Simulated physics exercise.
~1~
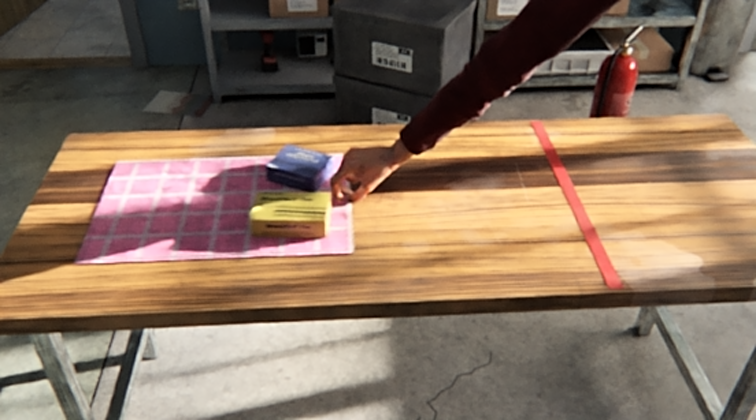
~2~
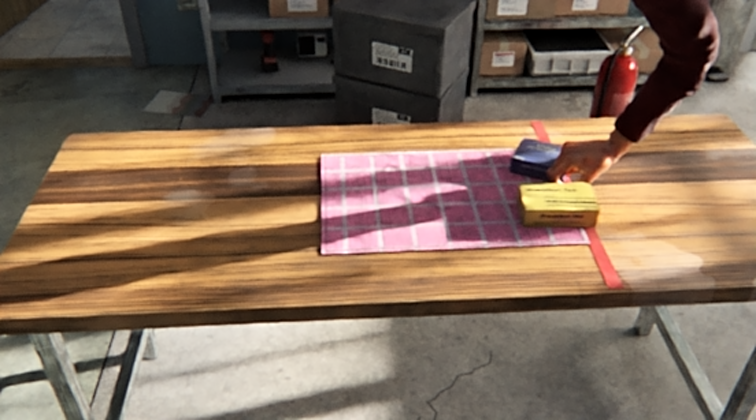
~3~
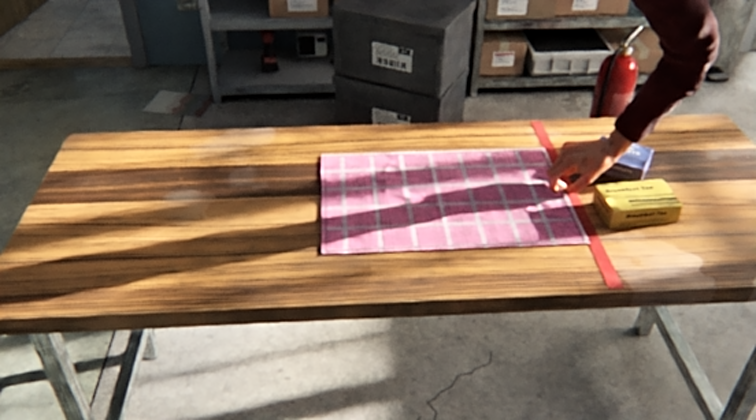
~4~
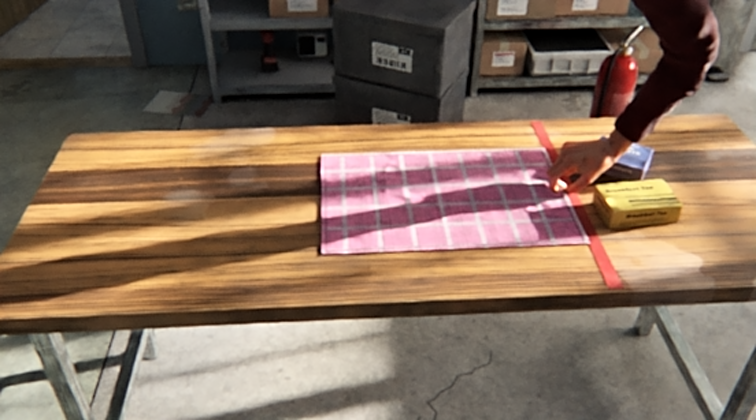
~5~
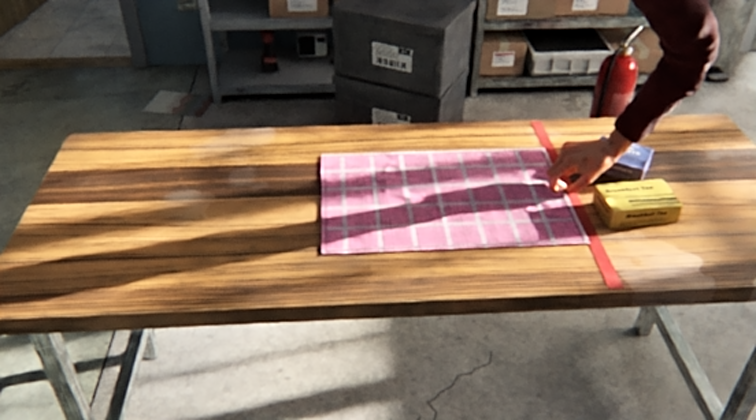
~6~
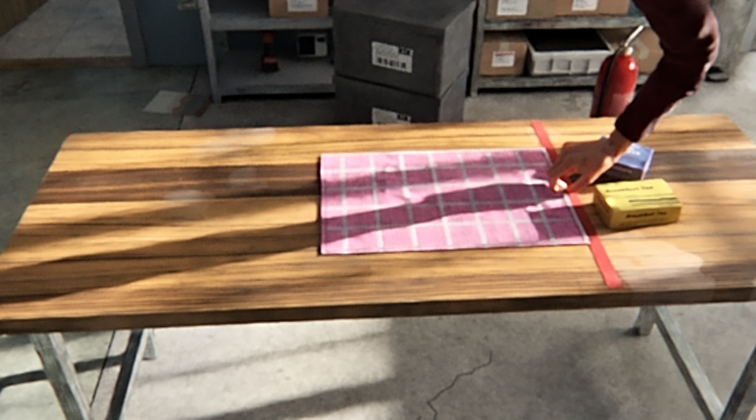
On a wooden table, a hand moves a pink cloth right, and two packets slide off.
